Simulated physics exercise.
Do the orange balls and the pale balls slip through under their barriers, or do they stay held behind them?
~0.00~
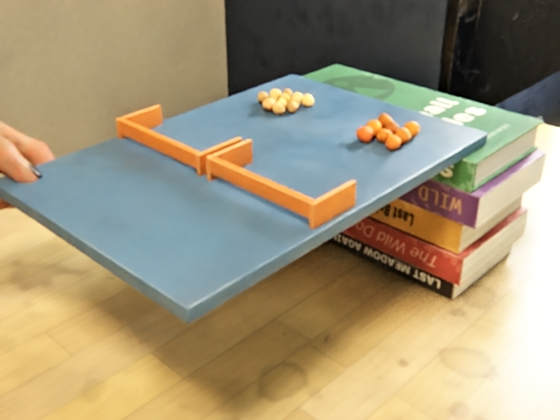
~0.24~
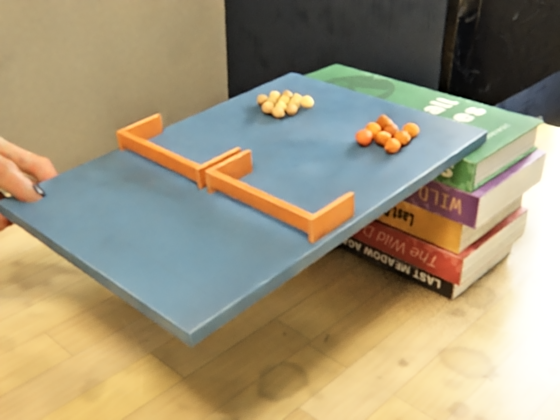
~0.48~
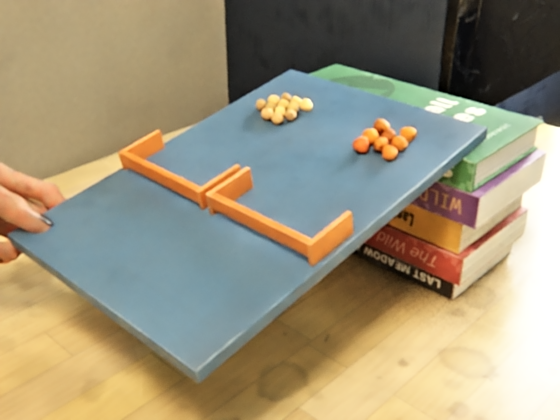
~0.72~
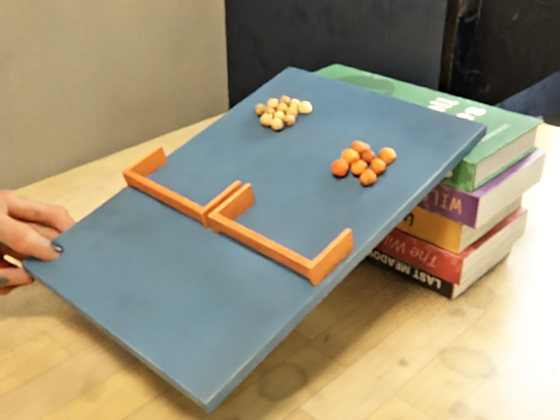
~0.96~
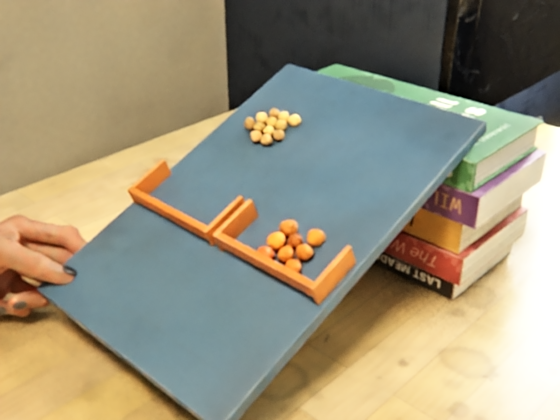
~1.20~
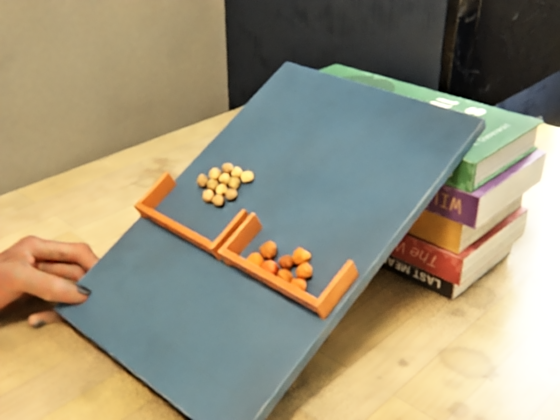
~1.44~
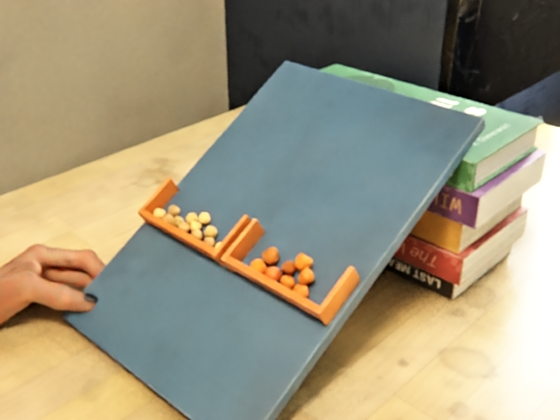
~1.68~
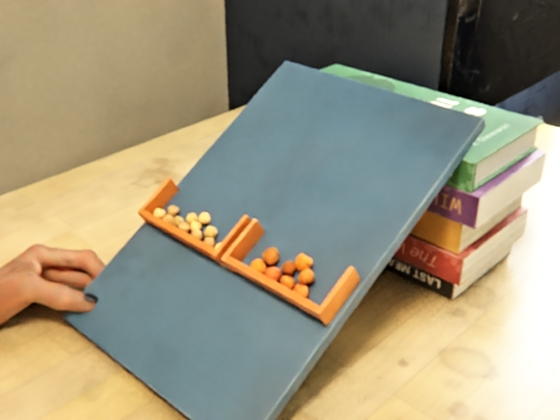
Both clusters stay held behind their barriers. Neither the orange balls nor the pale balls can fit through.
